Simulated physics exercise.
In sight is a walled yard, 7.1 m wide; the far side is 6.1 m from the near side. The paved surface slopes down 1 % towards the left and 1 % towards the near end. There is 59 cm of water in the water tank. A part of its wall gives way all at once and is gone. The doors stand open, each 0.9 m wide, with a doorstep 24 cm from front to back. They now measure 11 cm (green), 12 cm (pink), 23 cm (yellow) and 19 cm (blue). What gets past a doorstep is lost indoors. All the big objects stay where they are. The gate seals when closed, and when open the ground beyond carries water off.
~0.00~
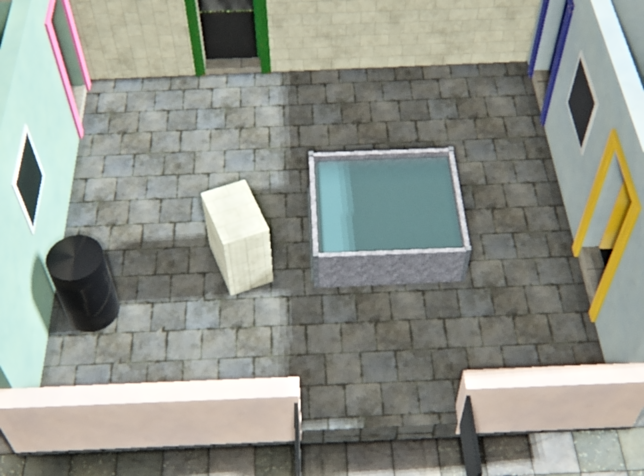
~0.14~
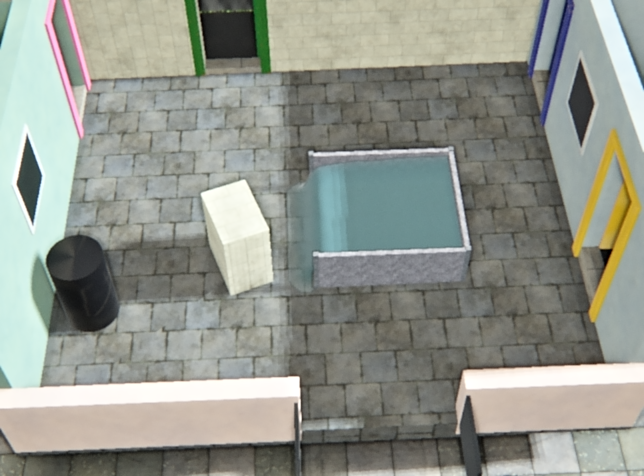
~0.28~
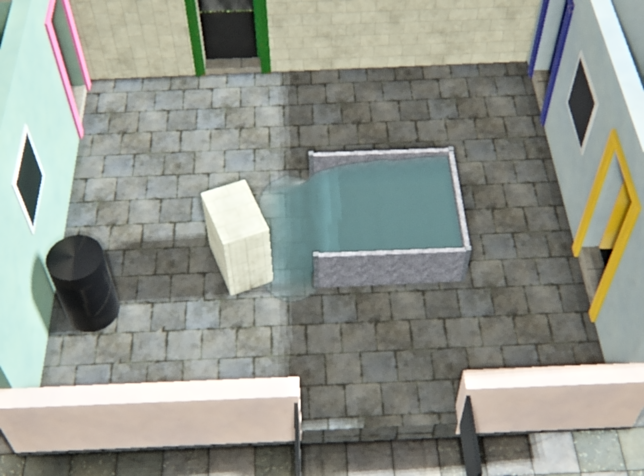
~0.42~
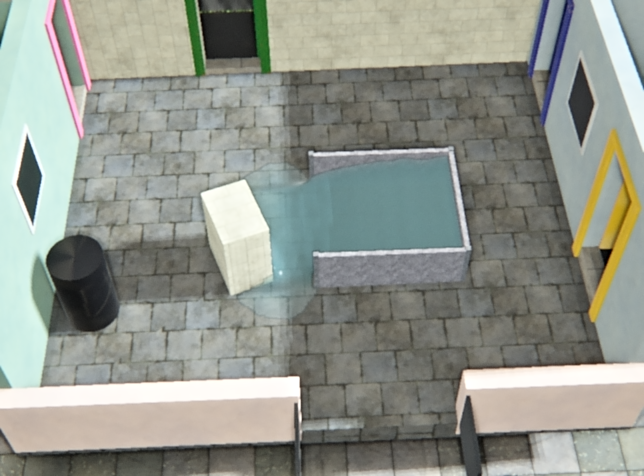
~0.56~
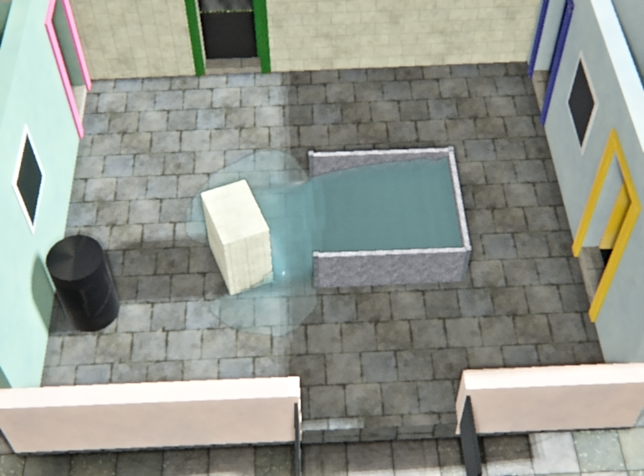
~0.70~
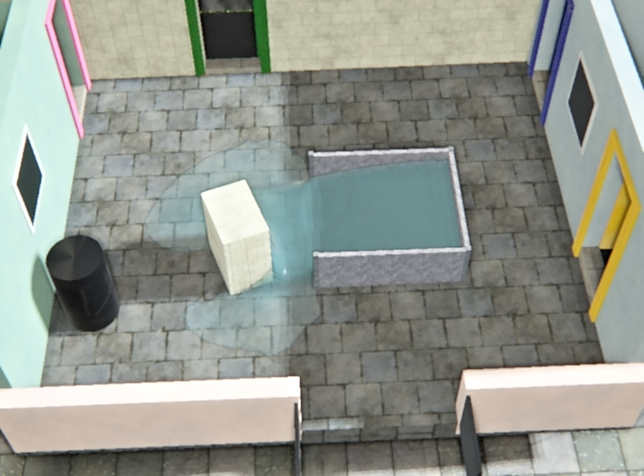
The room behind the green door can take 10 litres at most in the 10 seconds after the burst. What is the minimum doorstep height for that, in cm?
Some 8.5 cm above the ground.
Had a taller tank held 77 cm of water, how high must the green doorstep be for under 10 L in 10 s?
Some 12.5 cm.
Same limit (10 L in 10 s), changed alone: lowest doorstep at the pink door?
Roughly 20 cm at pink.
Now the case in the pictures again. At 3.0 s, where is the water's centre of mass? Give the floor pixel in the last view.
Around (222, 224).
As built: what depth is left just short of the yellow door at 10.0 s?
Roughly 0.0 cm deep.
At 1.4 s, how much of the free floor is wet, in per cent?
Some 30 per cent of it.
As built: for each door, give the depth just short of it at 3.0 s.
In cm: Green 13, pink 21, yellow 0, blue 0.
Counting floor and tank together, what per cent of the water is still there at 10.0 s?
About 84 per cent.
After 1.4 s water covers 30 % of the floor, deepest (42 cm) near (270, 269); it has not reached the green door.
After 3.0 s water covers 45 % of the floor, deepest (29 cm) near (87, 93); 13 cm at the green door, 1 litre in over its 11 cm doorstep.
After 10.0 s water covers 80 % of the floor, deepest (13 cm) near (35, 424); 3 cm at the green door, 3 litres in over its 11 cm doorstep.
At the green door as built, the water arrived by 2.5 s and peaked near 13 cm at 3.0 s.
With a doorstep of 7.5 cm, 17 litres would have come in within the 10 s; with 10.5 cm, 4 litres. So under 10 litres takes about 8.5 cm.
